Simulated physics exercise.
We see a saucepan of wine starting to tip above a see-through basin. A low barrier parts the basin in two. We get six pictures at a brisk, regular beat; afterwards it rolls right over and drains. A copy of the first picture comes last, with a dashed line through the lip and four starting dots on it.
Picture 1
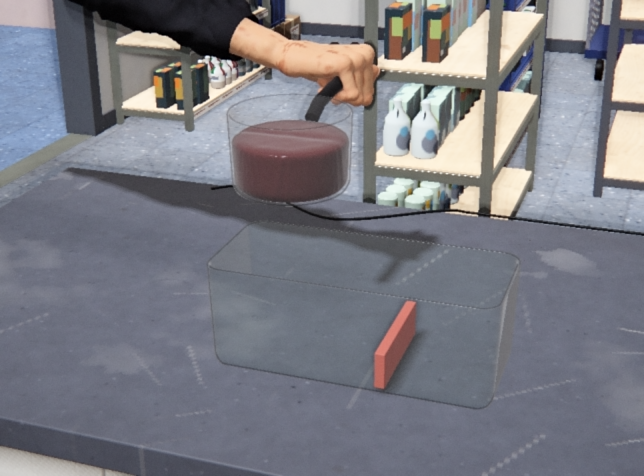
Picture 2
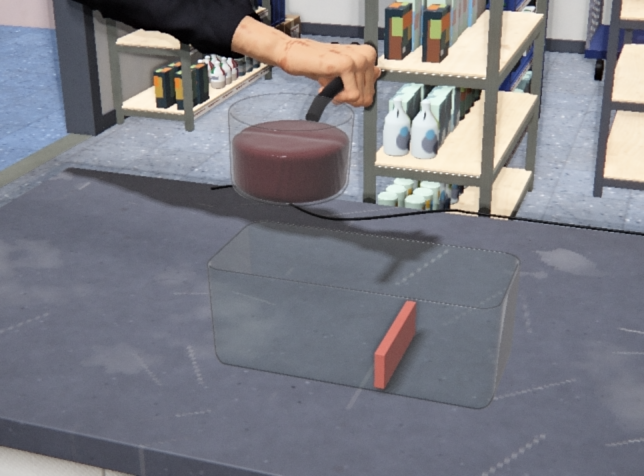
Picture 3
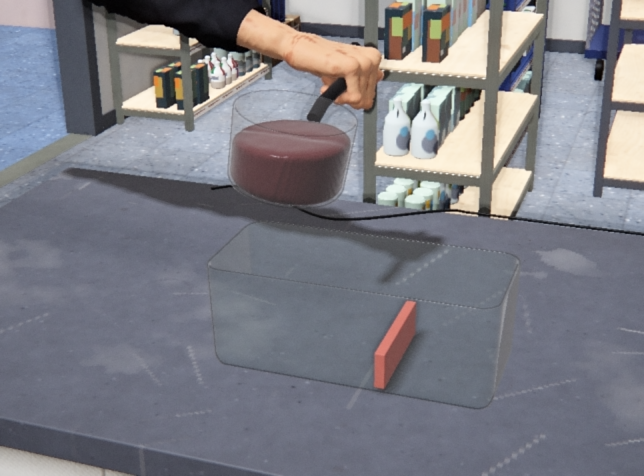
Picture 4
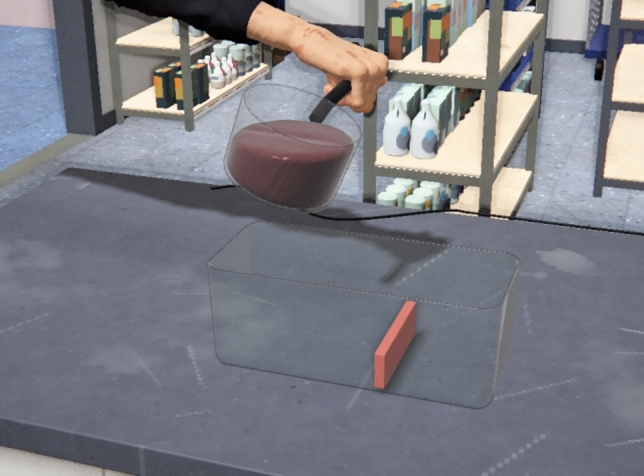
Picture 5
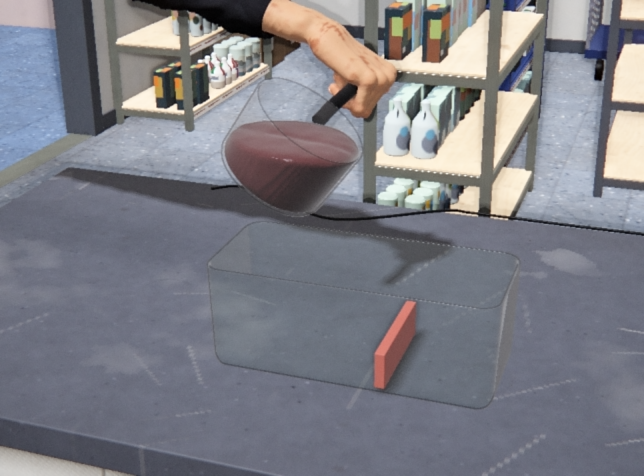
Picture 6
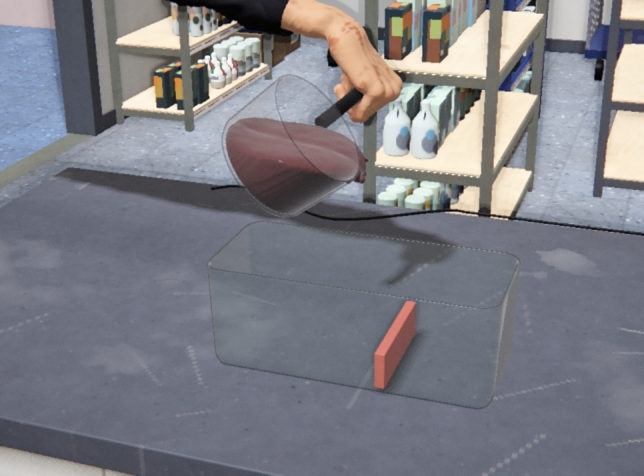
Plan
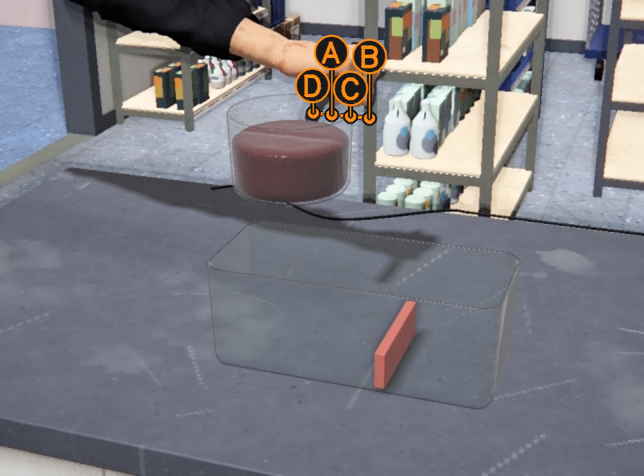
The video shows a hand holding a clear saucepan of dark red liquid above a transparent basin with a low red barrier inside, then tilting the pan steadily to the right until the liquid reaches its lip.
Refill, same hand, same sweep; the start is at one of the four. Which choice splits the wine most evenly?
Use place B.
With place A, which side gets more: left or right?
The left side.
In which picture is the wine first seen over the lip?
In picture 6.
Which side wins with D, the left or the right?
The left one.
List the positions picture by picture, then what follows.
Upright, lip at (347, 116); basin from (217, 358) to (493, 406); top of the wall at (396, 326); nothing has left yet.
Tipped about 3°, lip at (348, 119); nothing has left yet.
Tipped about 10°, lip at (352, 127); nothing has left yet.
Tipped about 21°, lip at (356, 140); nothing has left yet.
Tipped about 35°, lip at (358, 157); nothing has left yet.
Tipped about 52°, lip at (354, 176); wine is over the lip, down to (362, 181).
On the marked copy, A at (331, 114); B at (369, 118); C at (350, 116); D at (313, 113).
With A, about 84 % ends left of the wall and 11 % right of it; 5 % is lost outside.
With B, about 52 % ends left of the wall and 46 % right of it.
With C, about 73 % ends left of the wall and 25 % right of it; 3 % is lost outside.
With D, about 81 % ends left of the wall and 13 % right of it; 6 % is lost outside.
